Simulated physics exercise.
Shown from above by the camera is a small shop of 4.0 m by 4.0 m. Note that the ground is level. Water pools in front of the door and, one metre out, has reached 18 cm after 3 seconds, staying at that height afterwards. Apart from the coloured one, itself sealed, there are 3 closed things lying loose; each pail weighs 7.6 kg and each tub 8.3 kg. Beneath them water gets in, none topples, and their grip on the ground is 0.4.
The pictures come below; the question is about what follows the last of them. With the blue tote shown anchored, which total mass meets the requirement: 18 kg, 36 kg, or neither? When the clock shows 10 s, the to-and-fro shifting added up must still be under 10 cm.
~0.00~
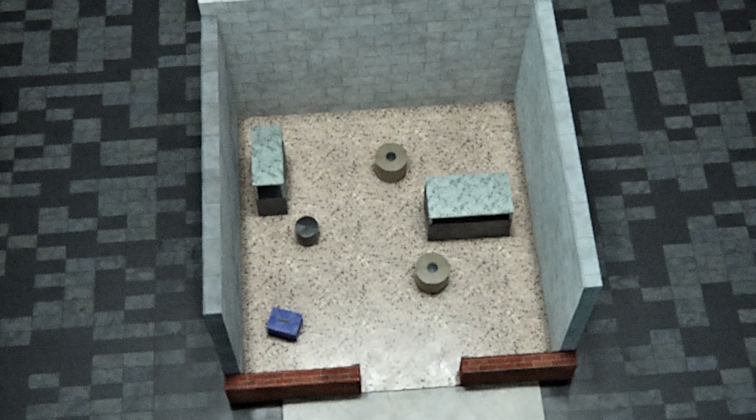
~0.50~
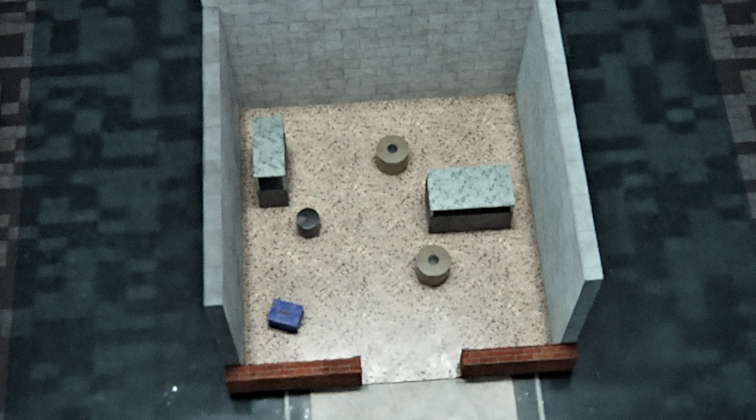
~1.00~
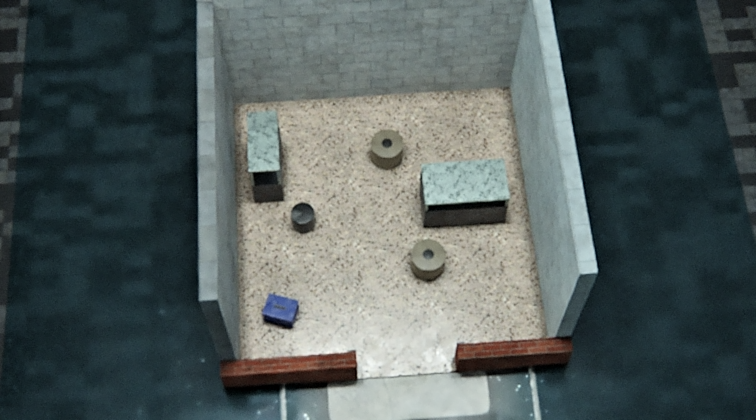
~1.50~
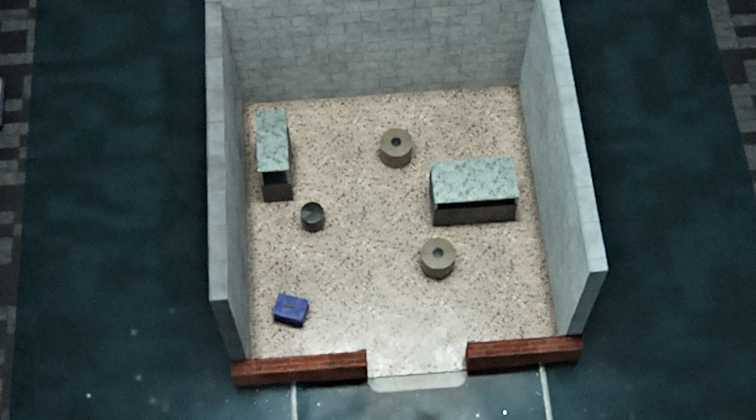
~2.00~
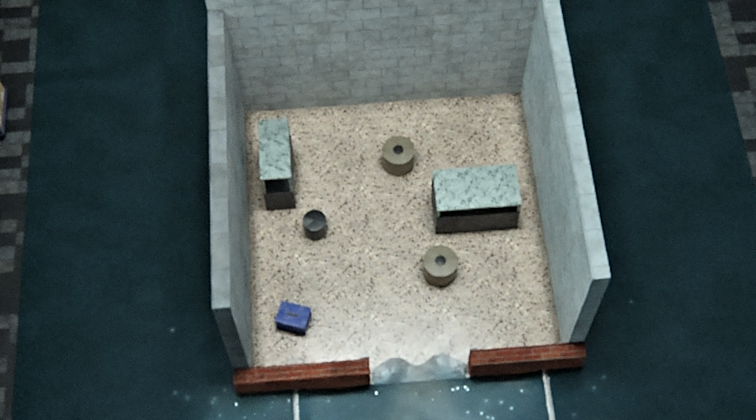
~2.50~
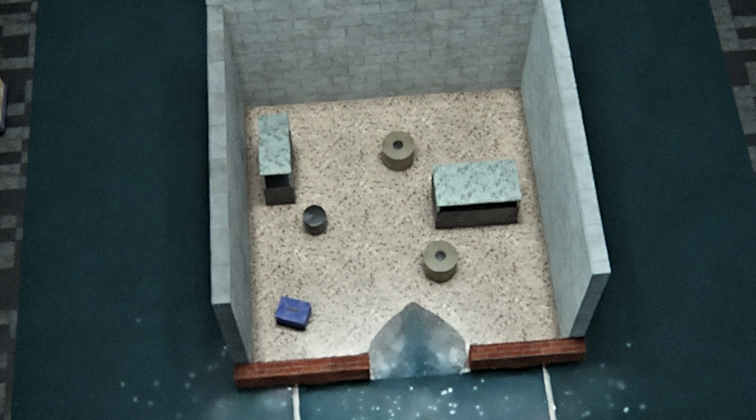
Short answer: The lighter one.
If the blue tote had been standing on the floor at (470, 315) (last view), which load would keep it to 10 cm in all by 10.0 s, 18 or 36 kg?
Either load holds.
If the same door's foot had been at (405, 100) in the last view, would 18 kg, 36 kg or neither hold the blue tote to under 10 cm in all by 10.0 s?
The answer is that the lesser mass suffices.
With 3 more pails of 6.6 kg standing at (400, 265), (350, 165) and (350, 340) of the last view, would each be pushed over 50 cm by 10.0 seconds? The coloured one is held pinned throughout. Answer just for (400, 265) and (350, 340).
In the order given, beyond the mark and then within the mark.
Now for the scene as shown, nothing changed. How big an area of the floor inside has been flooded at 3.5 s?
Flooded: Near 3.0 m2.
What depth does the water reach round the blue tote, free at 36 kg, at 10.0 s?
Close to 3 cm deep.
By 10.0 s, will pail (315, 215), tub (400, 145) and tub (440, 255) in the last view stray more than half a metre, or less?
The three come out not as far, further, further, in that order.
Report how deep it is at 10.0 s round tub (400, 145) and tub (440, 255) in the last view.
Depths: Near 7 cm, then near 6 cm.
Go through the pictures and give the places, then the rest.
The blue tote at (284, 321) rests on the ground; water covers 0.0 m2; 0 of 4 have shifted, in the first picture.
The blue tote at (285, 312), on the bottom; water covers 0.0 m2; 0 of 4 have shifted, in the second picture.
The blue tote at (280, 307), on the bottom; water covers 0.0 m2; 0 of 4 have shifted, in the third picture.
The blue tote at (290, 307) rests on the ground; 0.0 m2 under water; 0 of 4 have shifted, in the fourth picture.
The blue tote at (293, 315), on the bottom; 0.1 m2 under water; 0 of 4 have shifted, in the fifth picture.
The blue tote at (293, 310) rests on the ground; water covers 0.7 m2; 0 of 4 have shifted, in the sixth picture.
After 3.5 s the blue tote would be 0 cm from its start with 18 kg and 0 cm from its start with 36 kg; 0 cm of water round it then.
After 4.5 s the blue tote would be 0 cm from its start with 18 kg and 0 cm from its start with 36 kg; 1 cm of water round it then.
After 7.0 s the blue tote would be 0 cm from its start with 18 kg and 0 cm from its start with 36 kg; 1 cm of water round it then.
After 10.0 s the blue tote would be 0 cm from its start with 18 kg and 0 cm from its start with 36 kg; 3 cm of water round it then.
